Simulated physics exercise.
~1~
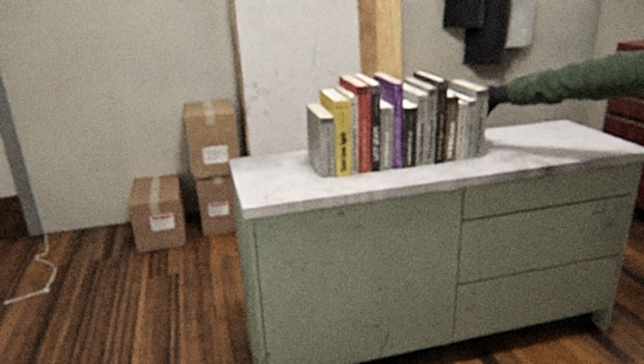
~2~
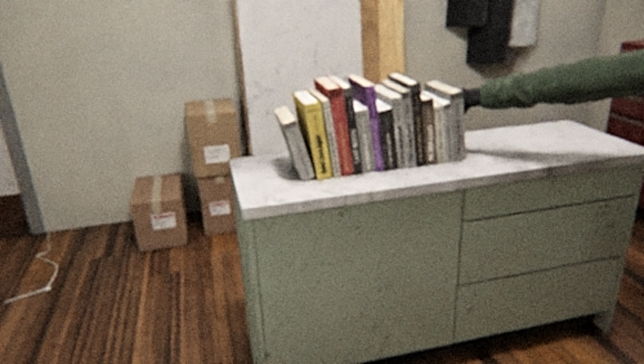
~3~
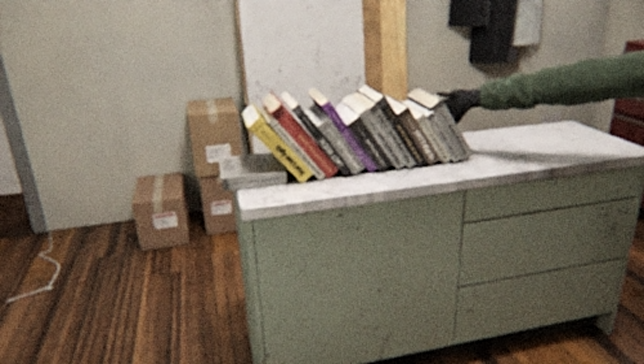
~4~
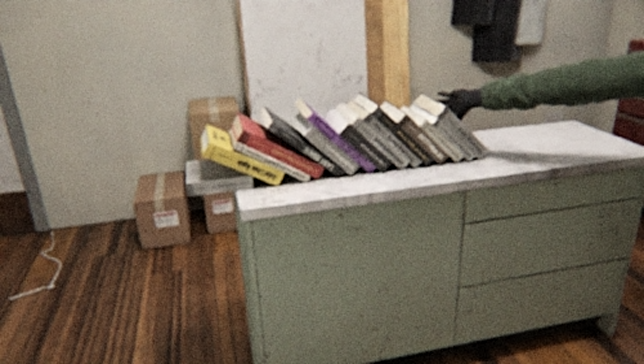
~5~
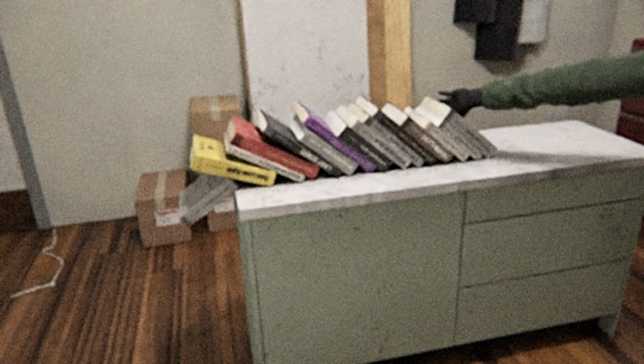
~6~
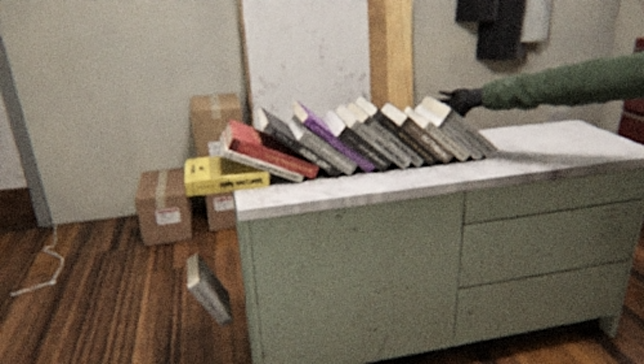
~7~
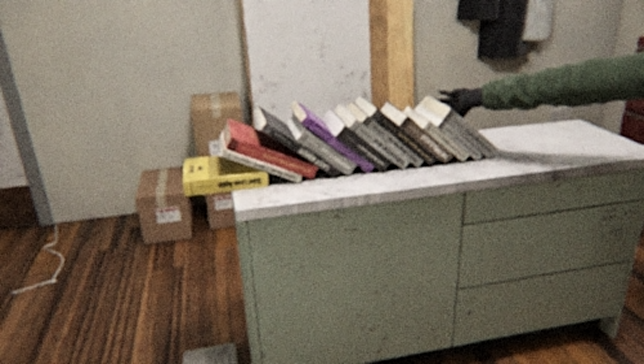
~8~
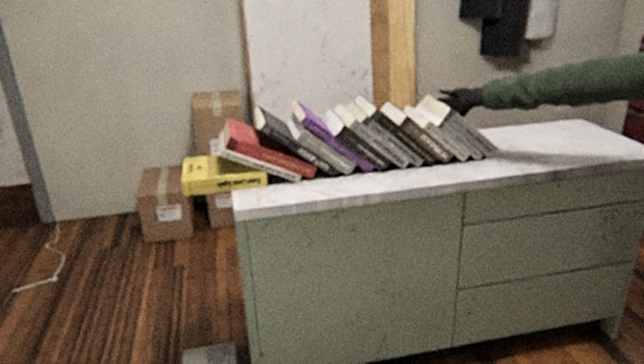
At first, a row of books, including yellow, red and purple ones, stands upright on a pale-topped green cabinet, with a dark-gloved hand at its right end. The hand pushes left, and the whole row shifts and begins to lean toward the left edge. The books tip further, and the gray book at the far left goes down flat, jutting past the edge. It then tips off and drops to the floor, while the yellow book settles on its side, overhanging the corner. The hand stays still as the red book rests steeply tilted on top, with the purple book and others leaning behind it.
